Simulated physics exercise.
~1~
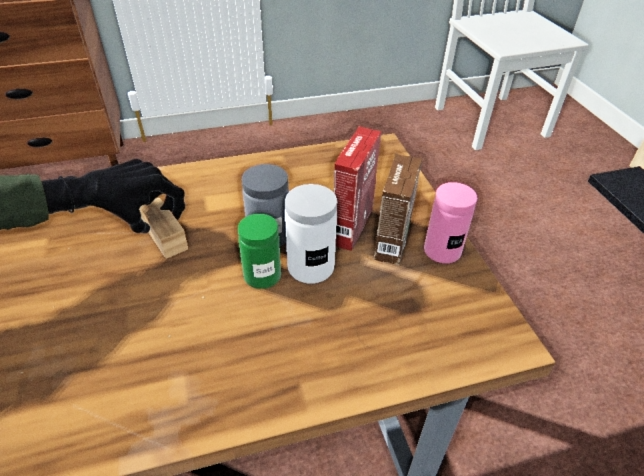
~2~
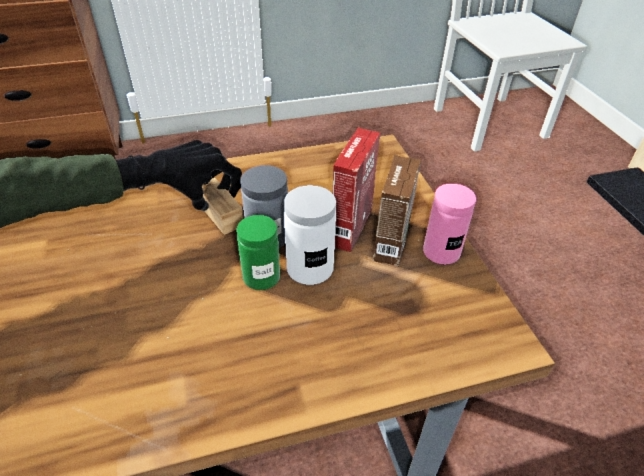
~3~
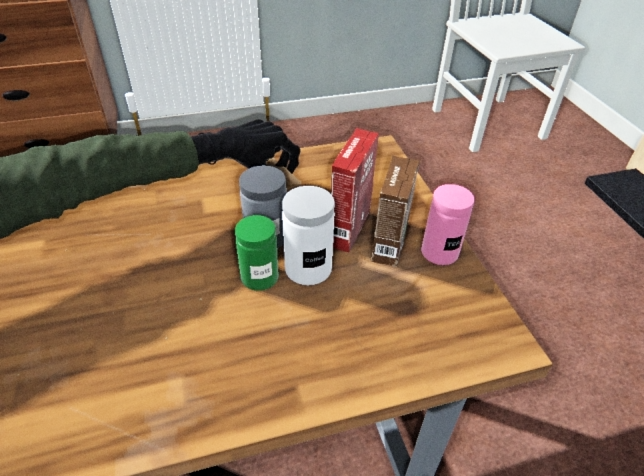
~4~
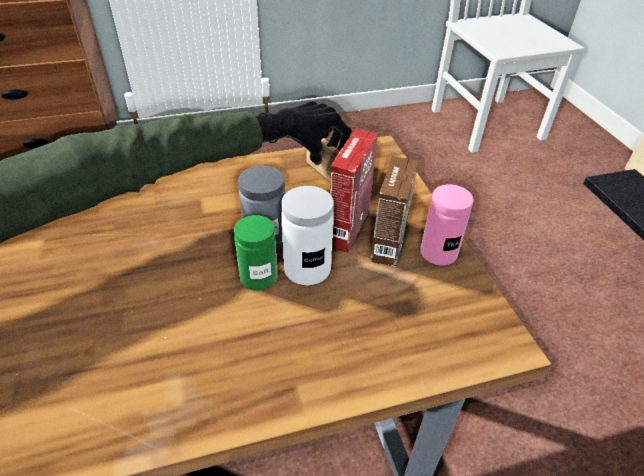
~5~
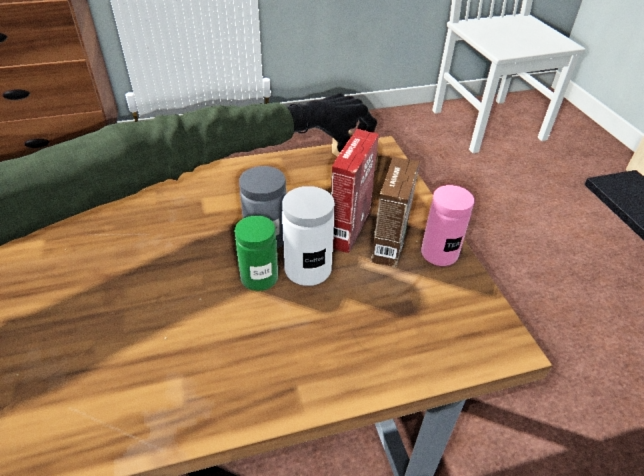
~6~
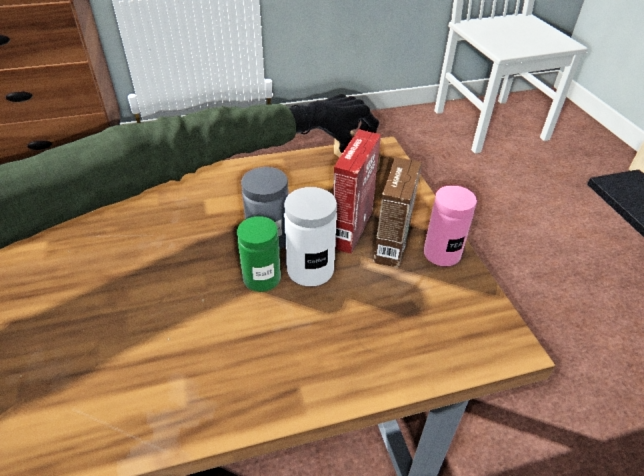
In this clip, a black-gloved hand holding a small wooden block moves rightward across a wooden table, passing behind a cluster of jars and packets, and comes to rest behind the red packet, with all six items still standing in place.
